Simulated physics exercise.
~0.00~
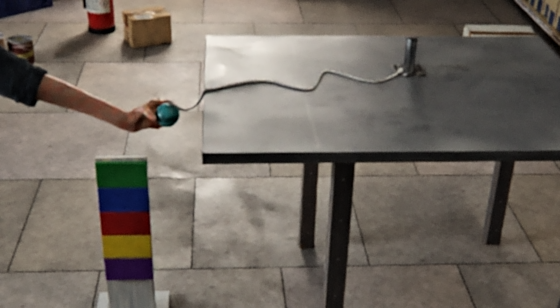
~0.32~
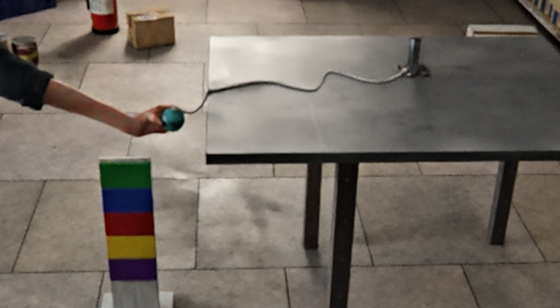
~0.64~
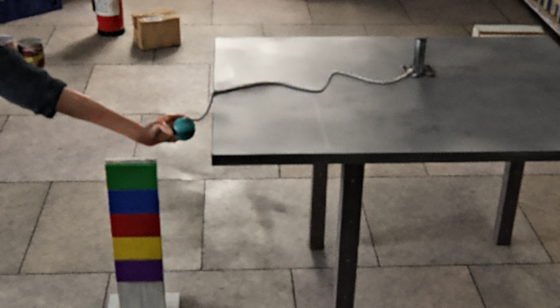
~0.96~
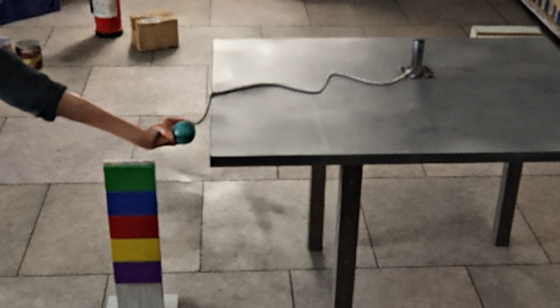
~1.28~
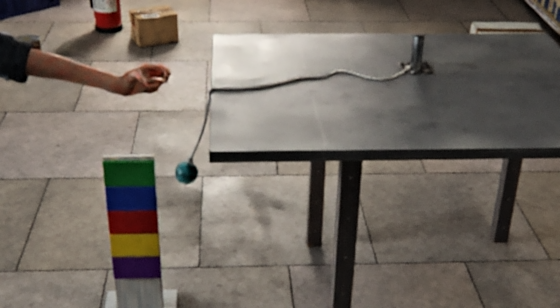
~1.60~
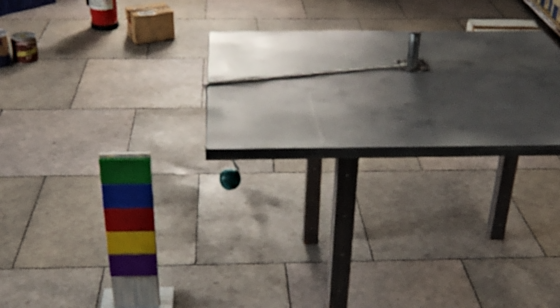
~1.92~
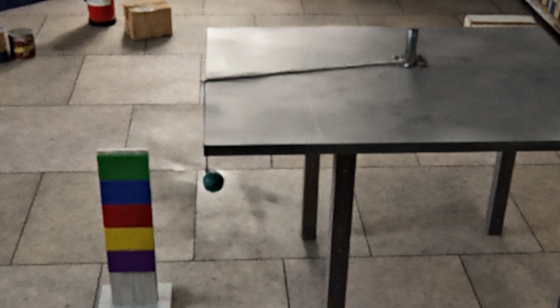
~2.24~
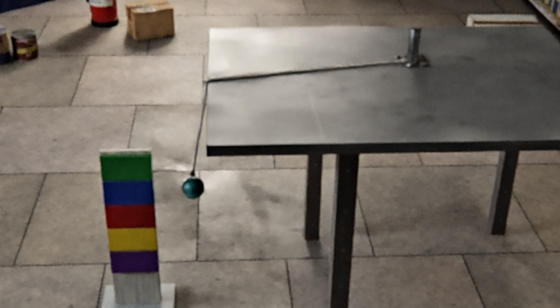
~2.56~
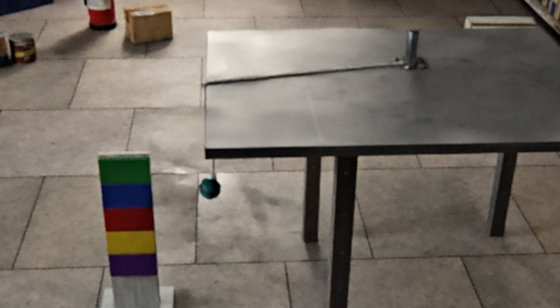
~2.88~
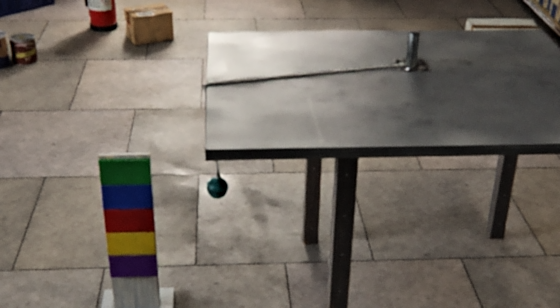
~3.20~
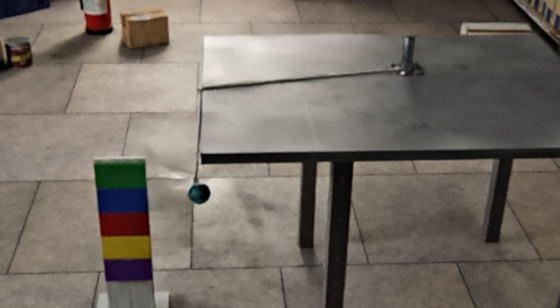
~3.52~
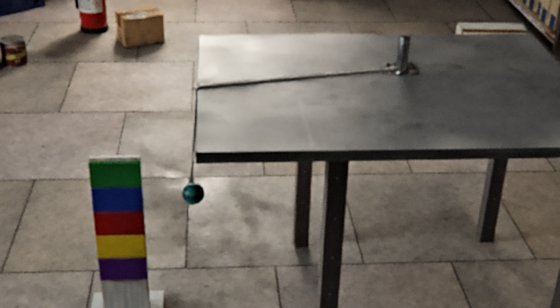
A hand reaches in from the left, holding a turquoise ball tied to a grey shoelace beside a dark metal table, seen from slightly above by a gently swaying camera. The lace winds loosely across the tabletop to a small upright post. Below the hand, on the tiled floor, stands a board banded green, blue, red, yellow and purple. The hand shifts slightly right, then lets go and draws back out of view. The ball drops, pulls the lace straight, and swings right under the table's edge, then left and right again in small sways. It ends hanging near the table's left edge, level with the blue band.
